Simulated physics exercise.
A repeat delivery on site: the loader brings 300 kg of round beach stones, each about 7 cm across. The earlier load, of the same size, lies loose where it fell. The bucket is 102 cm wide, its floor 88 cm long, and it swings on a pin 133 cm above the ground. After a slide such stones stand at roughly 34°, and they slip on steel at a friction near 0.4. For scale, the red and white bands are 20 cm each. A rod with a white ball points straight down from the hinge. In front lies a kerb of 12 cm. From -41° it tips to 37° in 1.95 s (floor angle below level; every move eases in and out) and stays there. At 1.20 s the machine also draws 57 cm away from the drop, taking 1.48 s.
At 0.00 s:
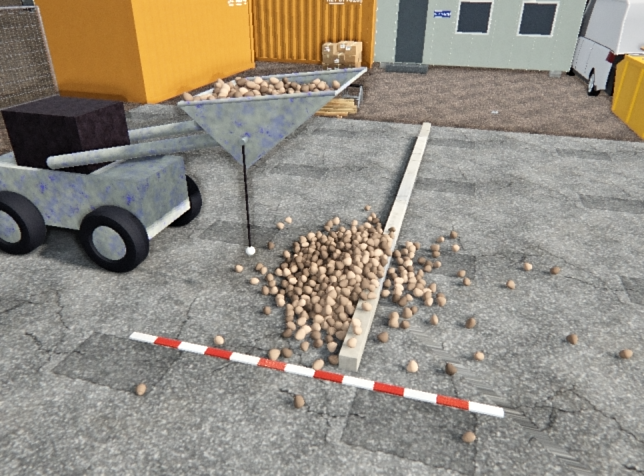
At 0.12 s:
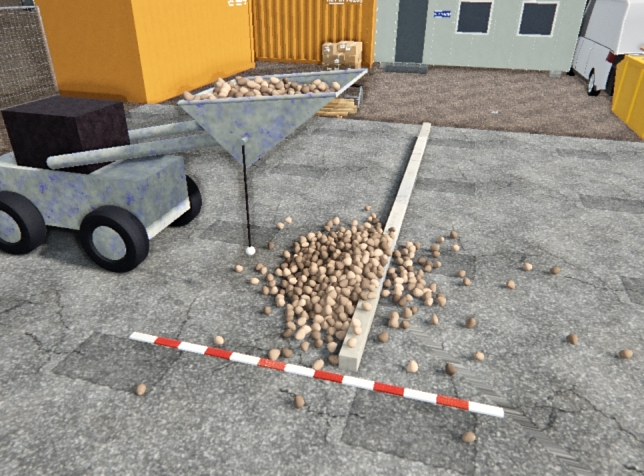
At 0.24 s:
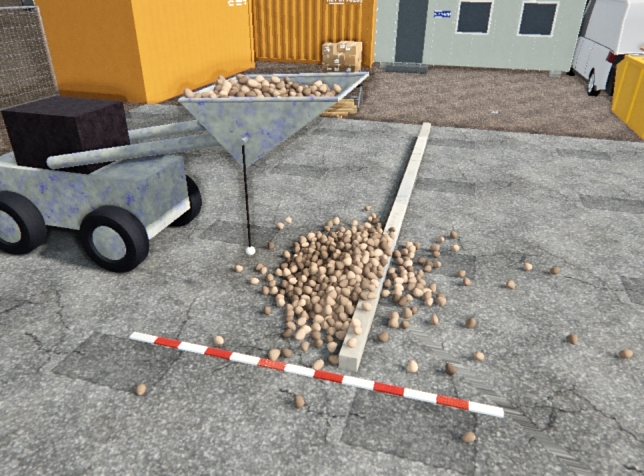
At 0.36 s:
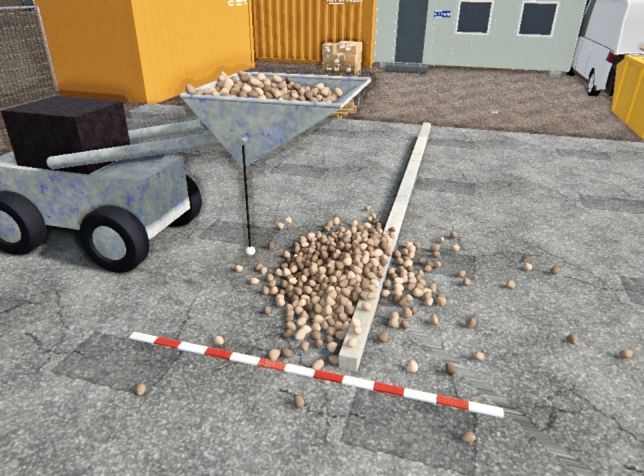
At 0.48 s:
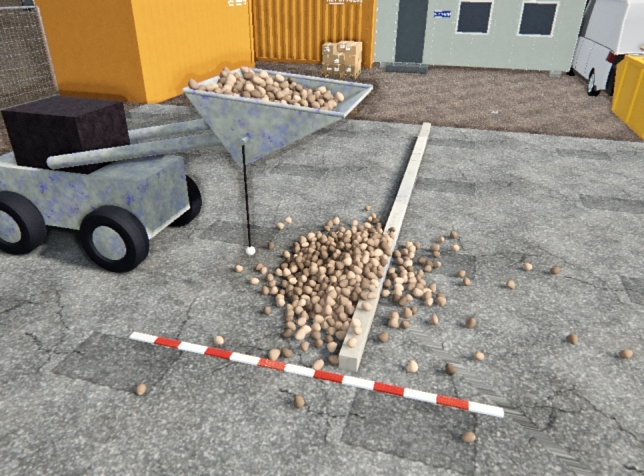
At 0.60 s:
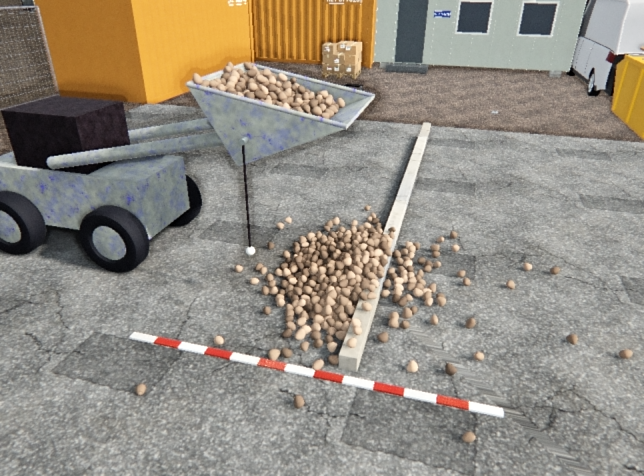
In a paved yard with orange containers behind, a grey loader on the left holds a raised bucket of round brown stones beside a loose heap lying across a pale kerb. The bucket barely moves at first, then its front edge gradually lowers while the stones inside shift slightly.
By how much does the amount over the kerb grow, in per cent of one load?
About 24 per cent.
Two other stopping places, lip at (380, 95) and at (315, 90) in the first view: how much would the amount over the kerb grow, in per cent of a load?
Near 60 per cent from the first place, 10 from the second.
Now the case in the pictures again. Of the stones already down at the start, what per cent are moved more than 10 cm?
Roughly 20 per cent of them.
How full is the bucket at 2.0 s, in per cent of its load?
Roughly 15 per cent is still inside.
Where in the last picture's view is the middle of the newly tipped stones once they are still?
Near (338, 262).
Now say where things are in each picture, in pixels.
Lip at (336, 93), floor tilted -41°, highest stones at (263, 85). The earlier load is highest near (370, 247), 24 cm above ground level, 88 % on this side of the kerb, 12 % over the kerb, in the first picture.
Lip at (337, 95), floor tilted -40°, highest stones at (255, 85); the stones move at 0.1 m/s on average, in the second picture.
The bucket is at -38°, its lip at (339, 99); the top of the load is at (240, 81); the stones move at 0.1 m/s on average, in the third picture.
The bucket is at -34°, its lip at (341, 106); the top of the load is at (238, 79); the stones move at 0.1 m/s on average, in the fourth picture.
The bucket is at -29°, its lip at (344, 116); the top of the load is at (240, 76); the stones move at 0.2 m/s on average, in the fifth picture.
The bucket is at -23°, its lip at (347, 127); the top of the load is at (241, 71); the stones move at 0.2 m/s on average, in the sixth picture.
After 1.5 s the floor is at 25°; in per cent of one load, 98 in the bucket, 90 on this side of the kerb, 12 over the kerb; the foremost stones are at (528, 321).
After 2.0 s the floor is at 37°; in per cent of one load, 14 in the bucket, 162 on this side of the kerb, 24 over the kerb; the foremost stones are at (528, 321).
After 3.1 s the floor is at 37°; in per cent of one load, 0 in the bucket, 165 on this side of the kerb, 35 over the kerb; the foremost stones are at (562, 318).
After 5.6 s the floor is at 37°; in per cent of one load, 0 in the bucket, 165 on this side of the kerb, 35 over the kerb; the foremost stones are at (563, 318). Net gain over the kerb, 24.
